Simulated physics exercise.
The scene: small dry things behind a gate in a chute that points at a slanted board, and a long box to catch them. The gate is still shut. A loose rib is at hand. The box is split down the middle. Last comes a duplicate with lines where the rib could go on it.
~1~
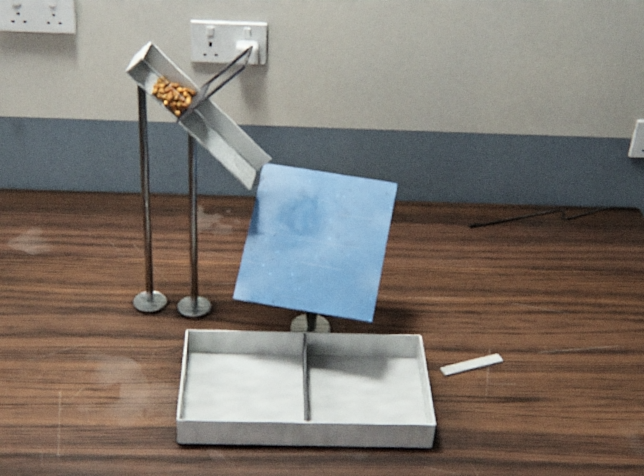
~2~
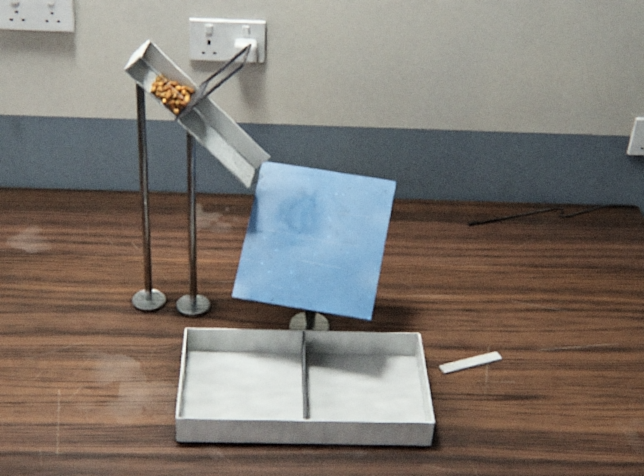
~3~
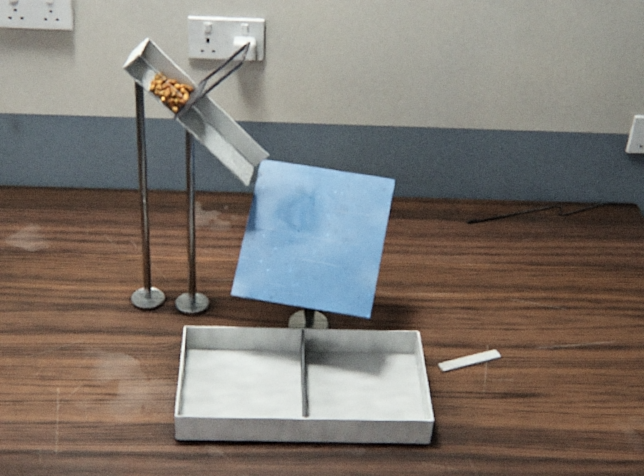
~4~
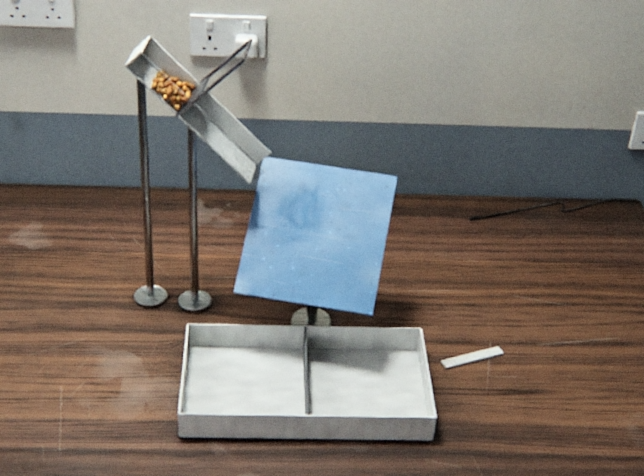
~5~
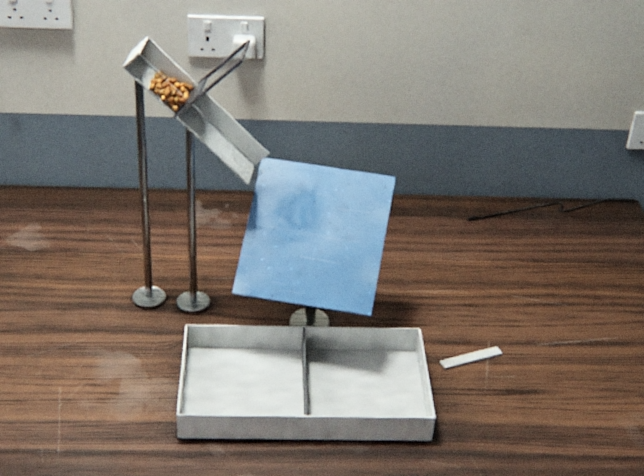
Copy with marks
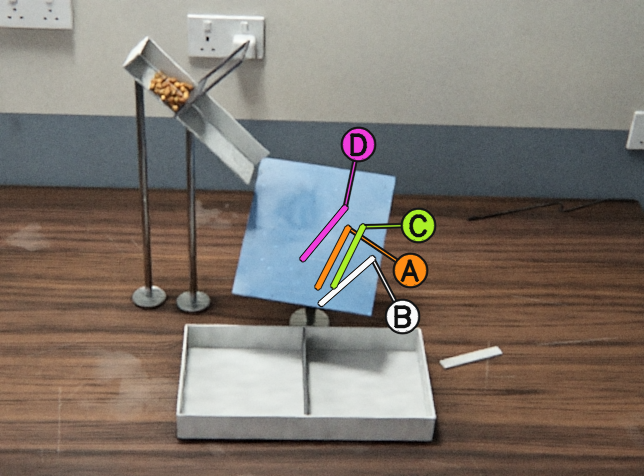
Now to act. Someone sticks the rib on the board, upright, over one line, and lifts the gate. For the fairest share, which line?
It is C.
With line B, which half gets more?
More lands on the left.
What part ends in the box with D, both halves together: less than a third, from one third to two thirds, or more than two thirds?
Line D gives more than two thirds.
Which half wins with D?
The left half.
On the marked copy, line A from (348, 228) to (317, 286); line B from (372, 258) to (321, 303); line C from (362, 226) to (333, 285); line D from (345, 207) to (302, 258).
If A is chosen, of what is caught, most in the left half, a small part in the right.
If B is chosen, of what is caught, most in the left half, a small part in the right.
If C is chosen, of what is caught, about two thirds in the left half, about a third in the right.
If D is chosen, of what is caught, most in the left half, a small part in the right.
